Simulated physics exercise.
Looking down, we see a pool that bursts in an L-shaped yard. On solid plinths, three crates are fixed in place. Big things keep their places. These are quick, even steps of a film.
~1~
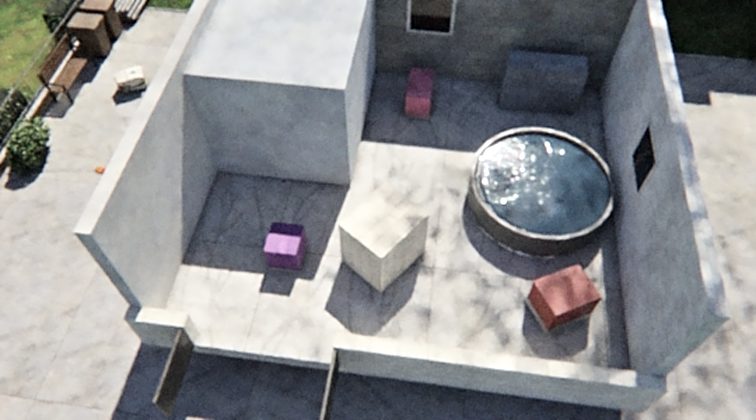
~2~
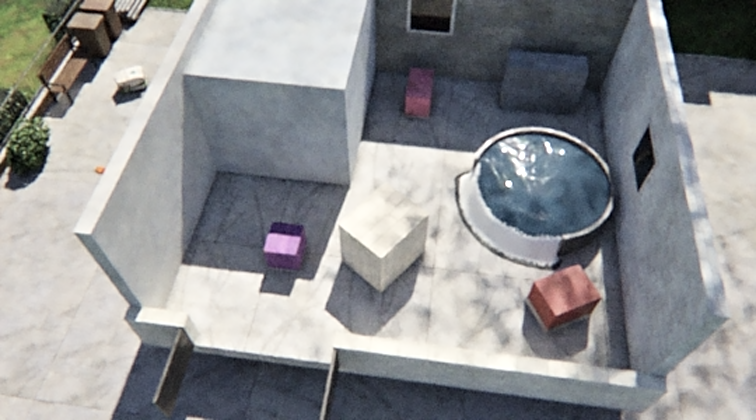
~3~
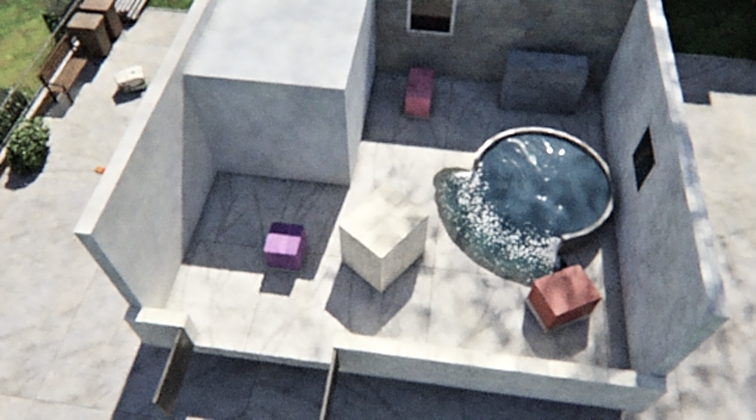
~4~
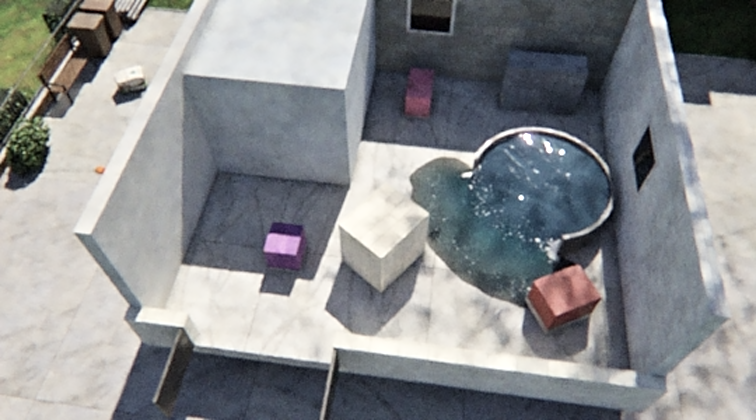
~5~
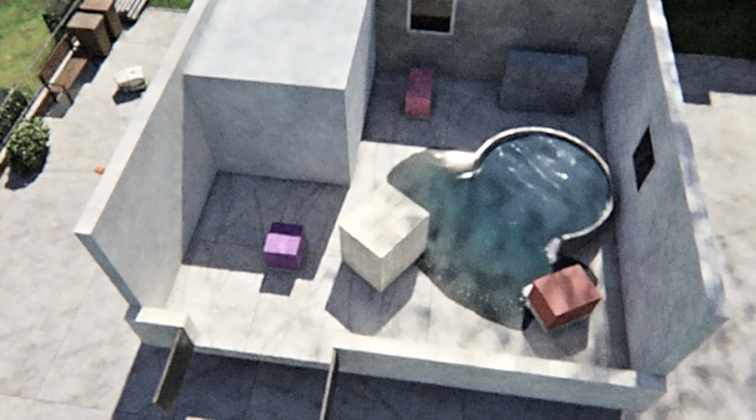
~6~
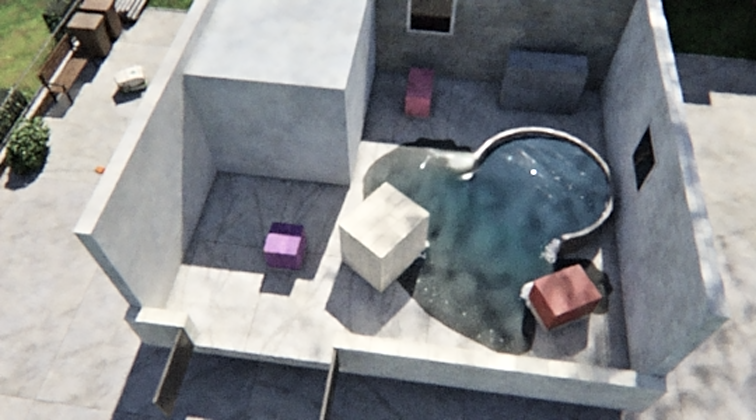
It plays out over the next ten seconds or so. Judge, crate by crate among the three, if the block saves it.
The pink crate will be wet; the purple crate will be wet; the red crate will be wet.
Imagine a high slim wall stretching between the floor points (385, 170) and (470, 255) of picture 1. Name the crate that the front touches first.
First is the one in red.
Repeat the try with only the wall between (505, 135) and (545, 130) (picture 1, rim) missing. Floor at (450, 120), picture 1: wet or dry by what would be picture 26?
I reckon it ends up drenched.
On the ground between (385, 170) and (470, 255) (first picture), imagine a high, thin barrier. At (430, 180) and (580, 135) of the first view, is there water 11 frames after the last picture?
Reached, untouched.
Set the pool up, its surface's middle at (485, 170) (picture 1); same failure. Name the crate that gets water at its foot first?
I'd go with the one in red.
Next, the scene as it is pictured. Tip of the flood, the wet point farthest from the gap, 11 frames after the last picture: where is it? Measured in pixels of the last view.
The front tops out at about (201, 215).
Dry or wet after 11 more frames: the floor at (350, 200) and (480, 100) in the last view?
In turn: Awash, clear.
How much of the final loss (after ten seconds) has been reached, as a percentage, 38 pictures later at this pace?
About 45 per cent.
A moment on, water covers 40 % of the floor; the pink crate water round its plinth, the purple crate not reached, the red crate water round its plinth.
Next, water covers 50 % of the floor; the pink crate water round its plinth, the purple crate water round its plinth, the red crate water round its plinth.
Then, water covers 75 % of the floor; the pink crate water round its plinth, the purple crate water round its plinth, the red crate water round its plinth.
Later, water covers 90 % of the floor; the pink crate water round its plinth, the purple crate water round its plinth, the red crate water round its plinth.
In the end, water covers 100 % of the floor; the pink crate was topped, the purple crate was topped, the red crate was topped.
